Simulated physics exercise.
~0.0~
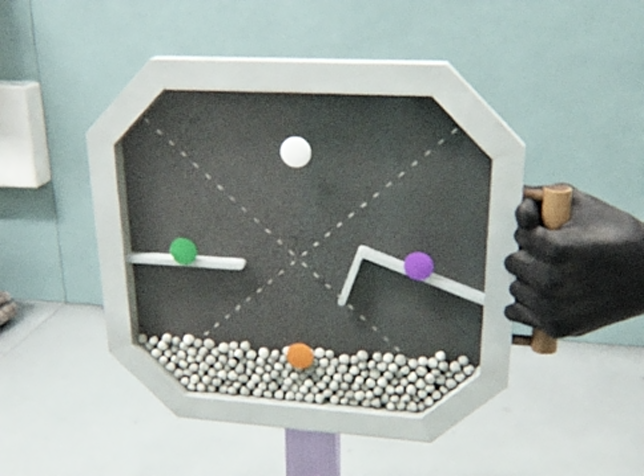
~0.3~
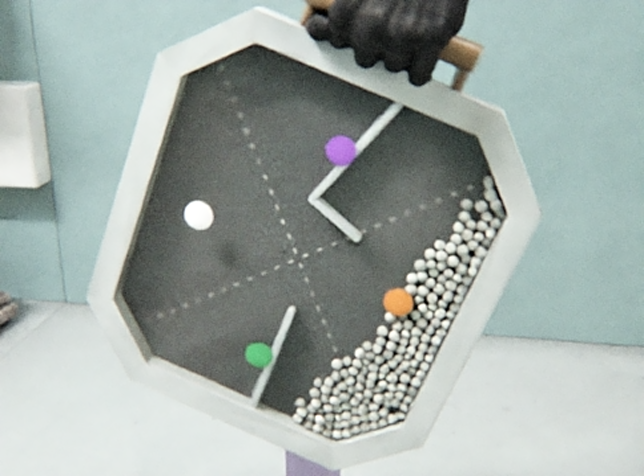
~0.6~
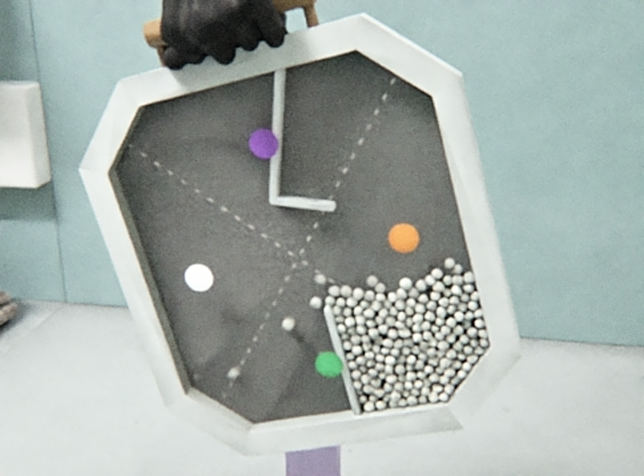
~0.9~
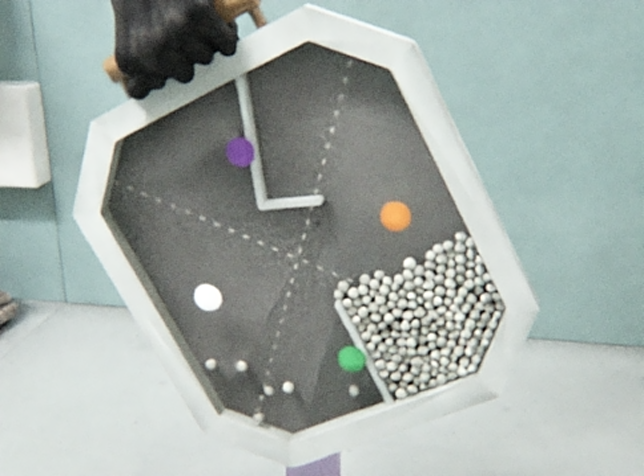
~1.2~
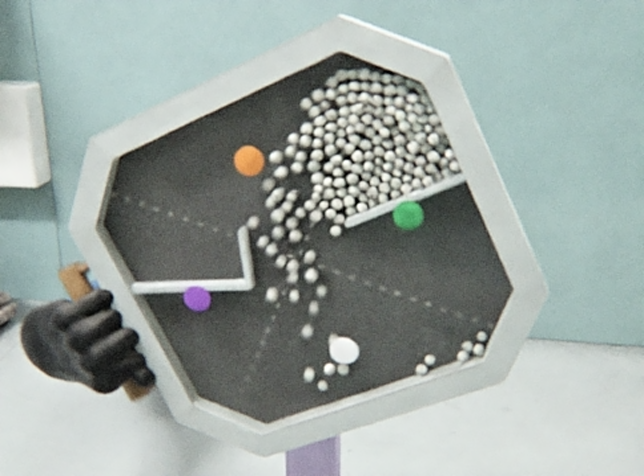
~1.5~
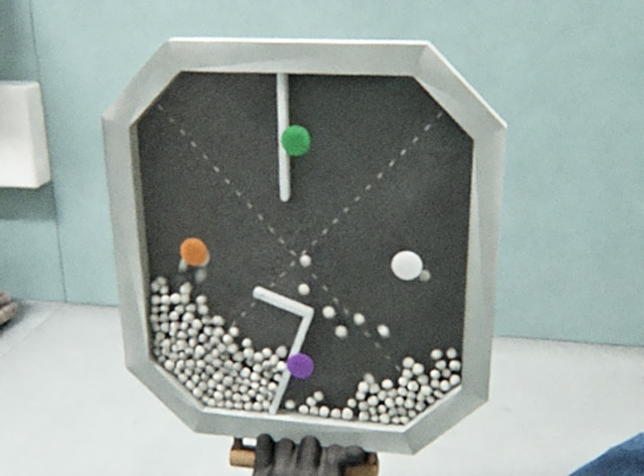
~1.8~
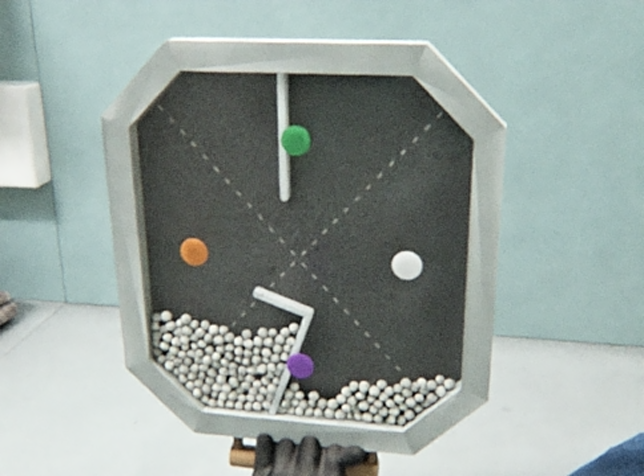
Octagonal box of small white balls turning anticlockwise by a dark-gloved hand, the balls tumbling and settling mostly beside the purple sticker.
